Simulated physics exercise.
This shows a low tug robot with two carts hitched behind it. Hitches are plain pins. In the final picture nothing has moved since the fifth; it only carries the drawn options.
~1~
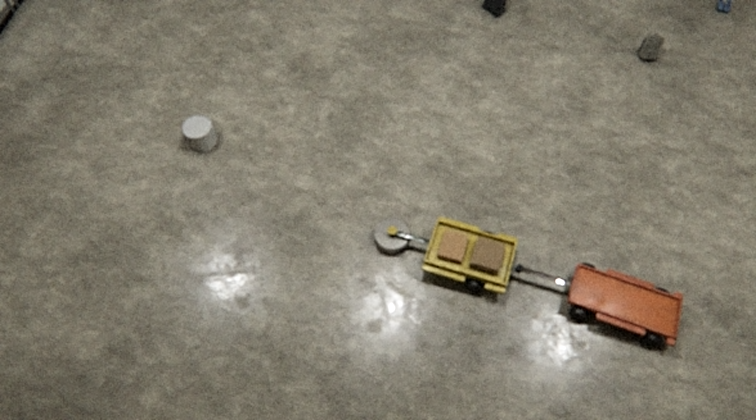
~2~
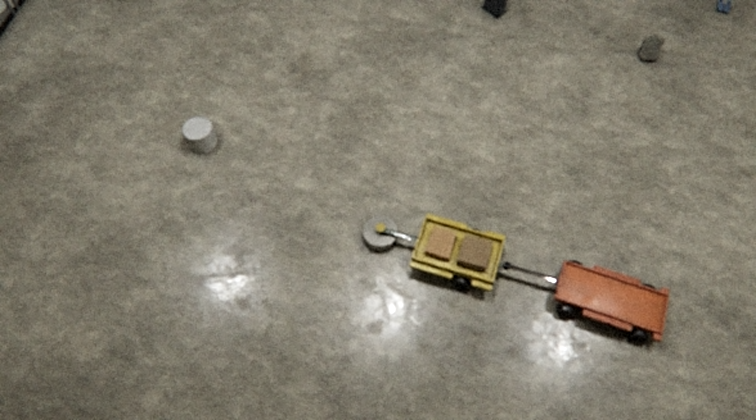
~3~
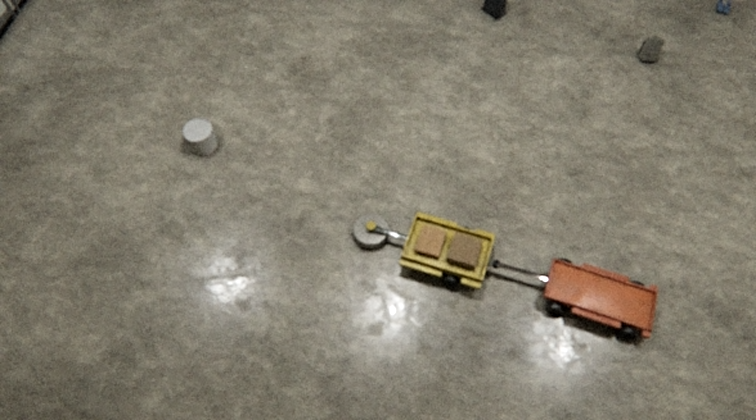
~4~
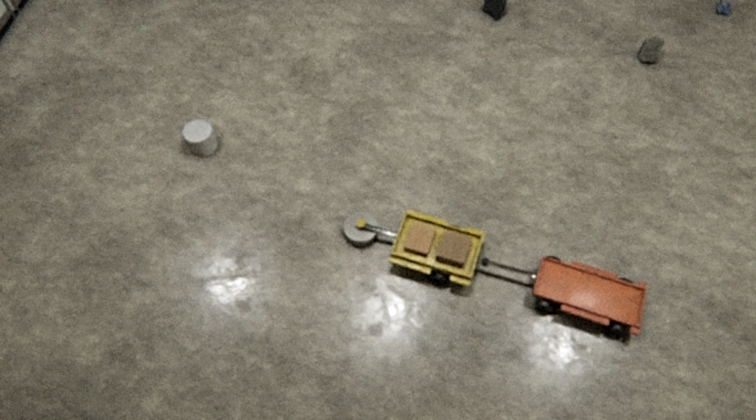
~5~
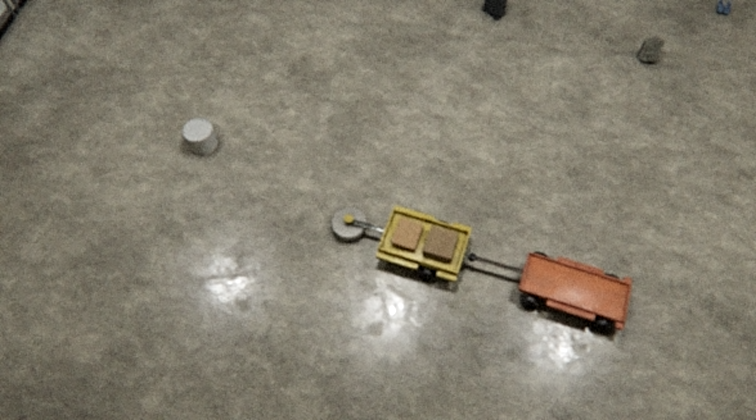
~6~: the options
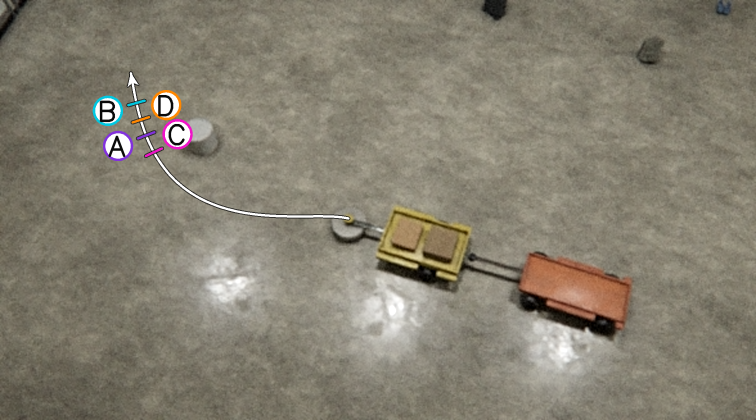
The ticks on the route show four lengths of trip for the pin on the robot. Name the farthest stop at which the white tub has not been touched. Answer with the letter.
As far as tick C.
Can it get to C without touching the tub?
Yes.
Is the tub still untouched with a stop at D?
No.
On the marked copy, A at (146, 135); B at (136, 103); C at (154, 152); D at (141, 120); the route from (349, 218) via (182, 187) to (131, 73).
Taking C. A third of the way, robot (267, 220), last cart (490, 261).
Two thirds of the way, robot (194, 198), last cart (406, 241).
When it is over, robot (157, 157), last cart (341, 229); nothing has been touched.
As for the rest, A is too far, the tub has been hit; B is too far, the tub has been hit; D is too far, the tub has been hit.
